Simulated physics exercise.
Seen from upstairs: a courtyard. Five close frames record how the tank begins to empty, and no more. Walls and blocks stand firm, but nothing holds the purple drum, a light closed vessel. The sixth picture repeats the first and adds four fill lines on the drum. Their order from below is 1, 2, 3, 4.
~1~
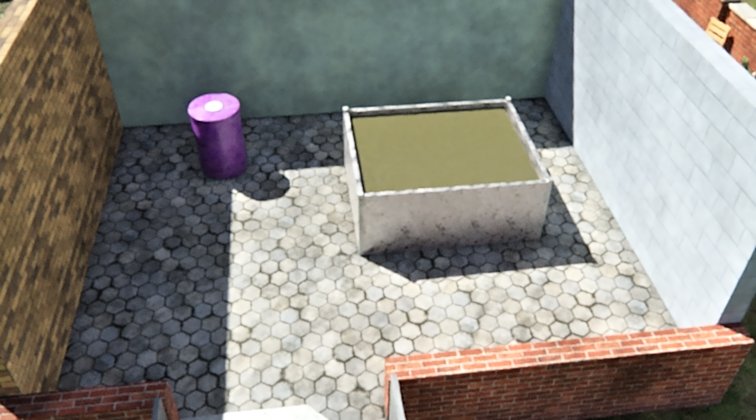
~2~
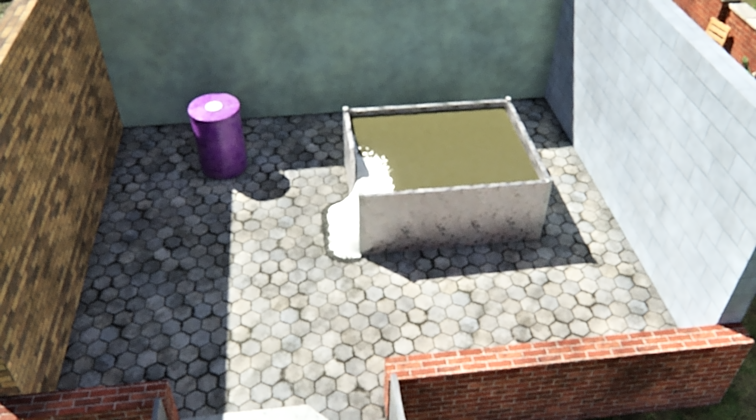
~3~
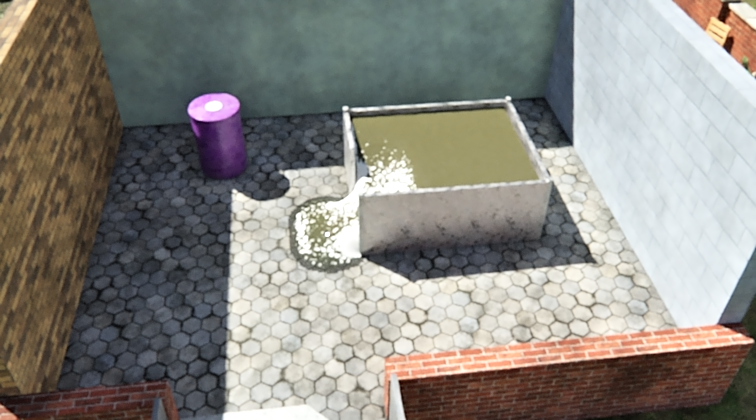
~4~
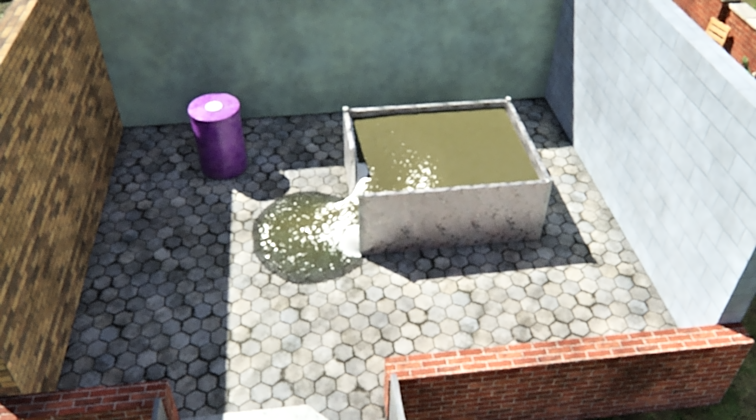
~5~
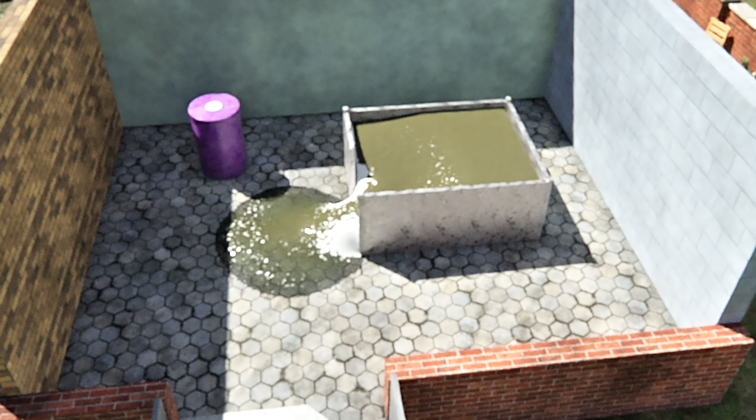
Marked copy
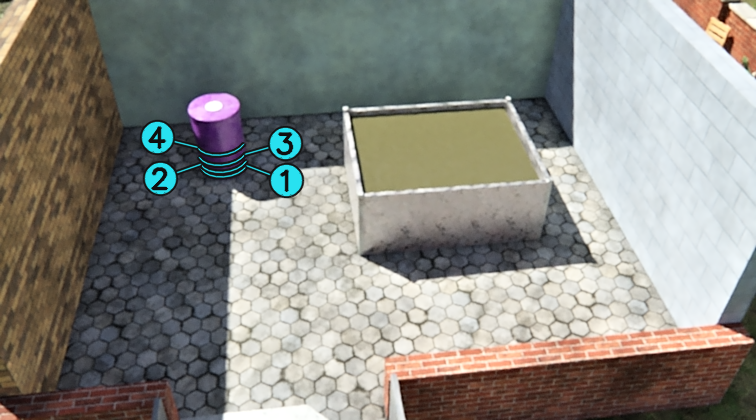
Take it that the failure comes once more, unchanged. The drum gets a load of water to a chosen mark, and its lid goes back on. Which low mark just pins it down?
Choose 2.
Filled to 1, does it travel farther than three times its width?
No, less.
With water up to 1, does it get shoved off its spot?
Yes, it does.
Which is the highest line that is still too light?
That would be 1.
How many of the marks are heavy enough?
Three of the four.
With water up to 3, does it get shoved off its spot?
No.
In cyan, 1 at (223, 176); 2 at (222, 172); 3 at (221, 165); 4 at (219, 155); from the bottom up 1, 2, 3, 4.
For line 1, it is pushed about its own width away.
For line 2, it does not move.
For line 3, it does not move.
For line 4, it does not move.
